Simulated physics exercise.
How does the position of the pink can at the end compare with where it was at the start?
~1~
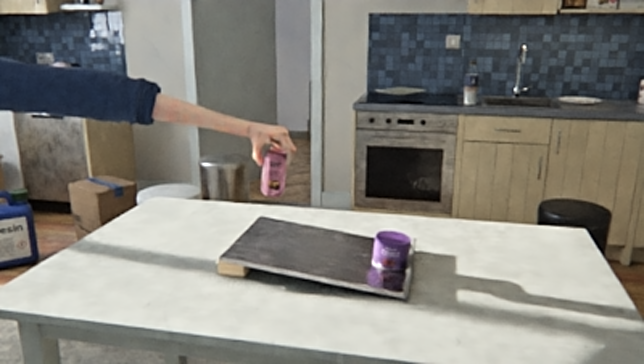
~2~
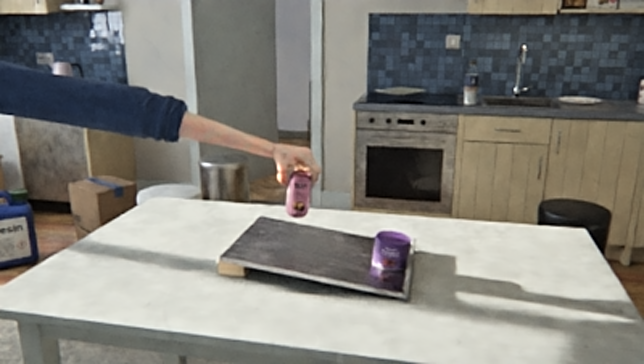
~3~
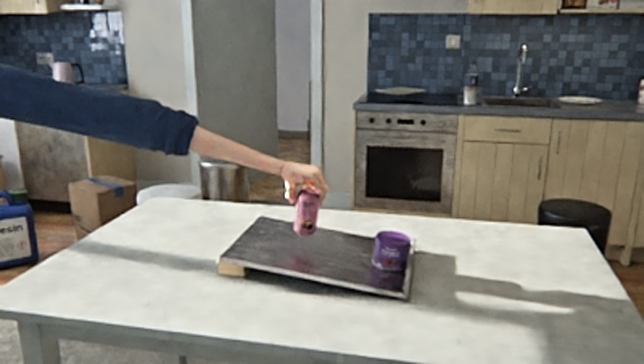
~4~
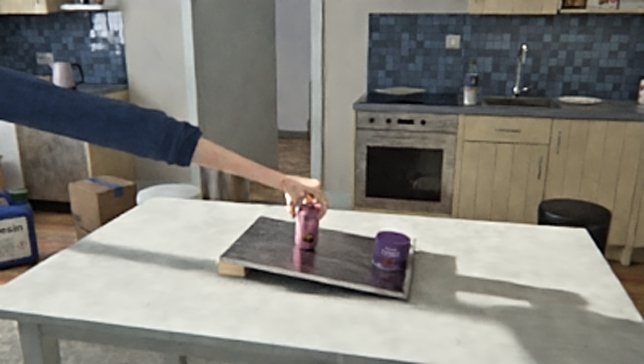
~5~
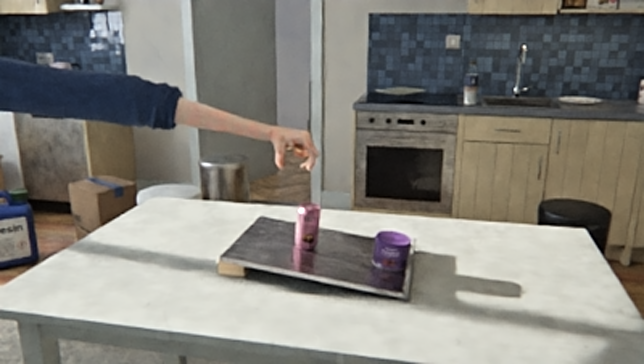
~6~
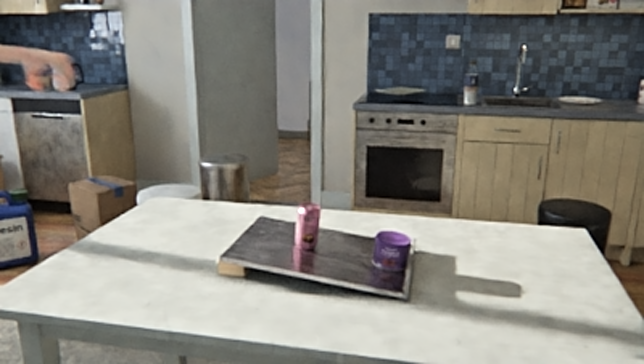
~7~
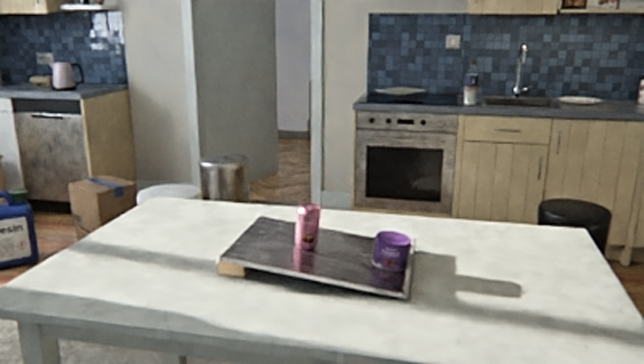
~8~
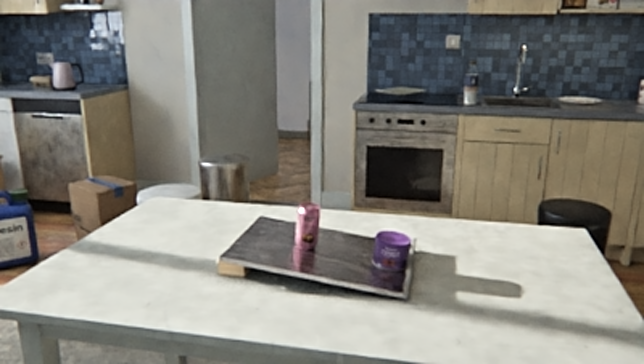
At the start the pink can is held in the air above the table, and at the end it stands lower and slightly further right, upright on the dark board to the left of the purple tub.
